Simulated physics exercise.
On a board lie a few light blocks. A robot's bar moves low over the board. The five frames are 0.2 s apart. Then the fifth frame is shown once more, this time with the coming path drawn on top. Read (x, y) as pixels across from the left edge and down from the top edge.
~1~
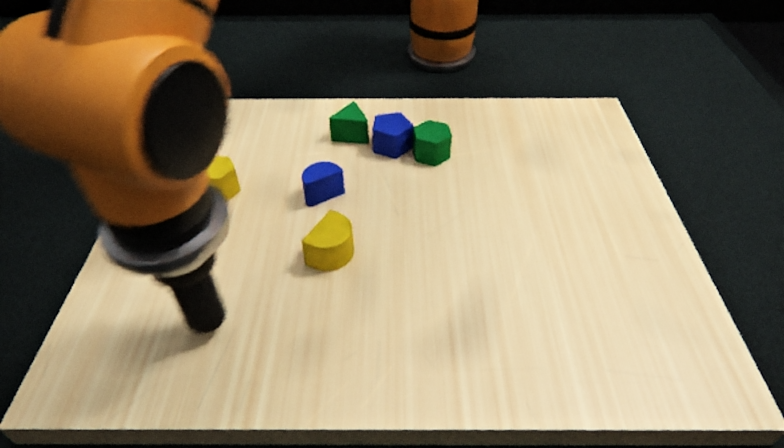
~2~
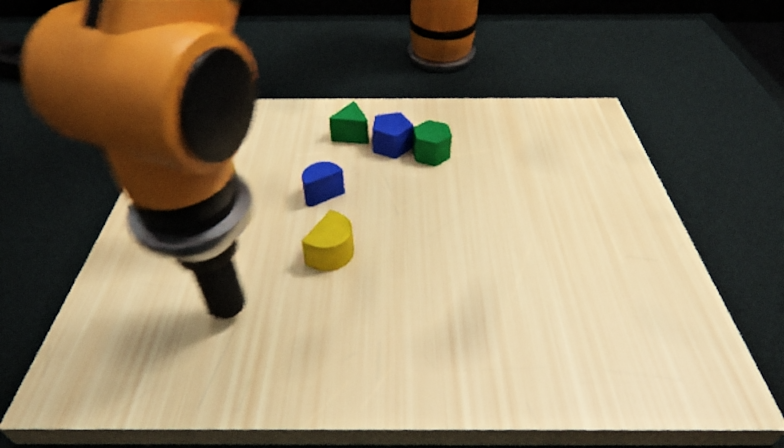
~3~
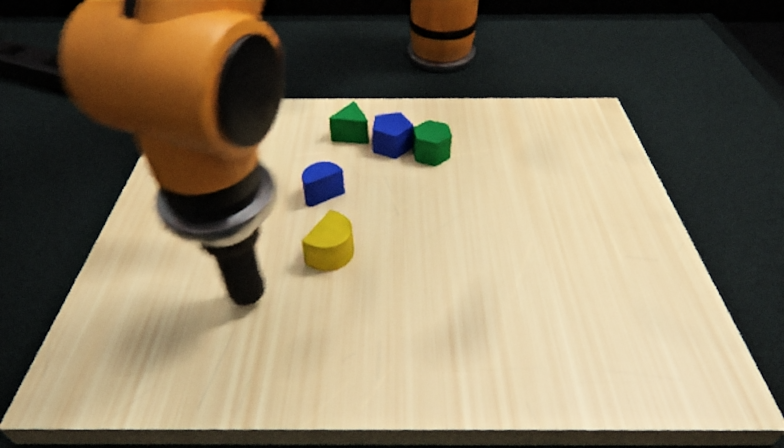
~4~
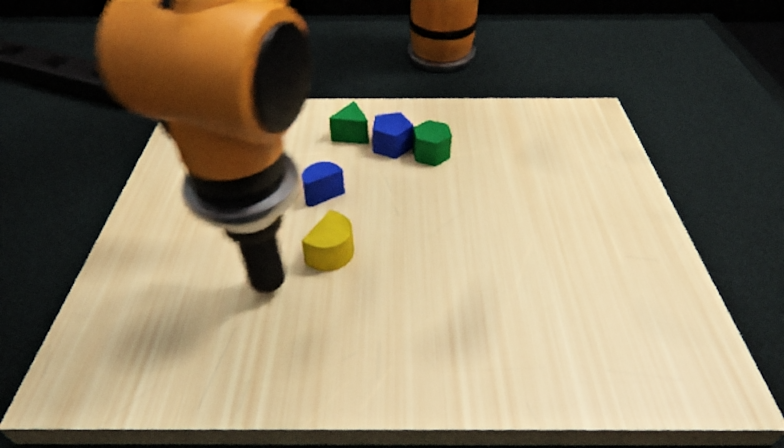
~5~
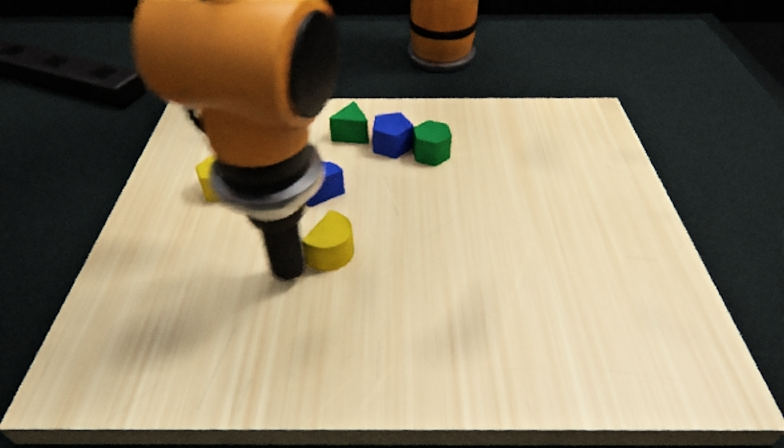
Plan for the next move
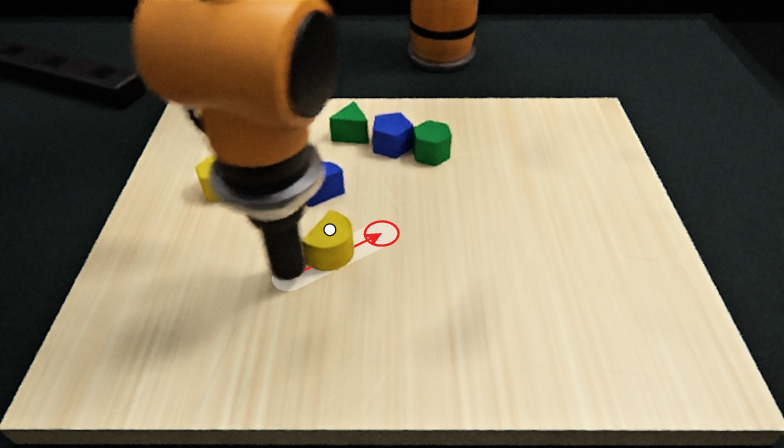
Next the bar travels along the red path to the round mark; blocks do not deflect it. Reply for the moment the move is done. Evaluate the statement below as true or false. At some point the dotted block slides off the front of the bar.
False.
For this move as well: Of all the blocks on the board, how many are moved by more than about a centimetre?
Once the path ends, one block will have shifted.
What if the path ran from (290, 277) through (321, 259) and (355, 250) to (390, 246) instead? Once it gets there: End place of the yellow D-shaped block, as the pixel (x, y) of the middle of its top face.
In the picture, it is at (417, 198).
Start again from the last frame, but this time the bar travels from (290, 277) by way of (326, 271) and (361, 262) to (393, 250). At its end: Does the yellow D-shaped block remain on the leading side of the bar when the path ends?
The answer is no.
Path on the board, straight from (290, 277) to (382, 233); the dot is on the yellow D-shaped block.
On the path given first. One third of the way, bar (322, 253); yellow D-shaped block (359, 217).
Two thirds of the way, bar (352, 238); yellow D-shaped block (388, 205), turned 15° clockwise.
At the end, bar (381, 224); blue D-shaped block in place; yellow D-shaped block (417, 194), turned 20° clockwise.
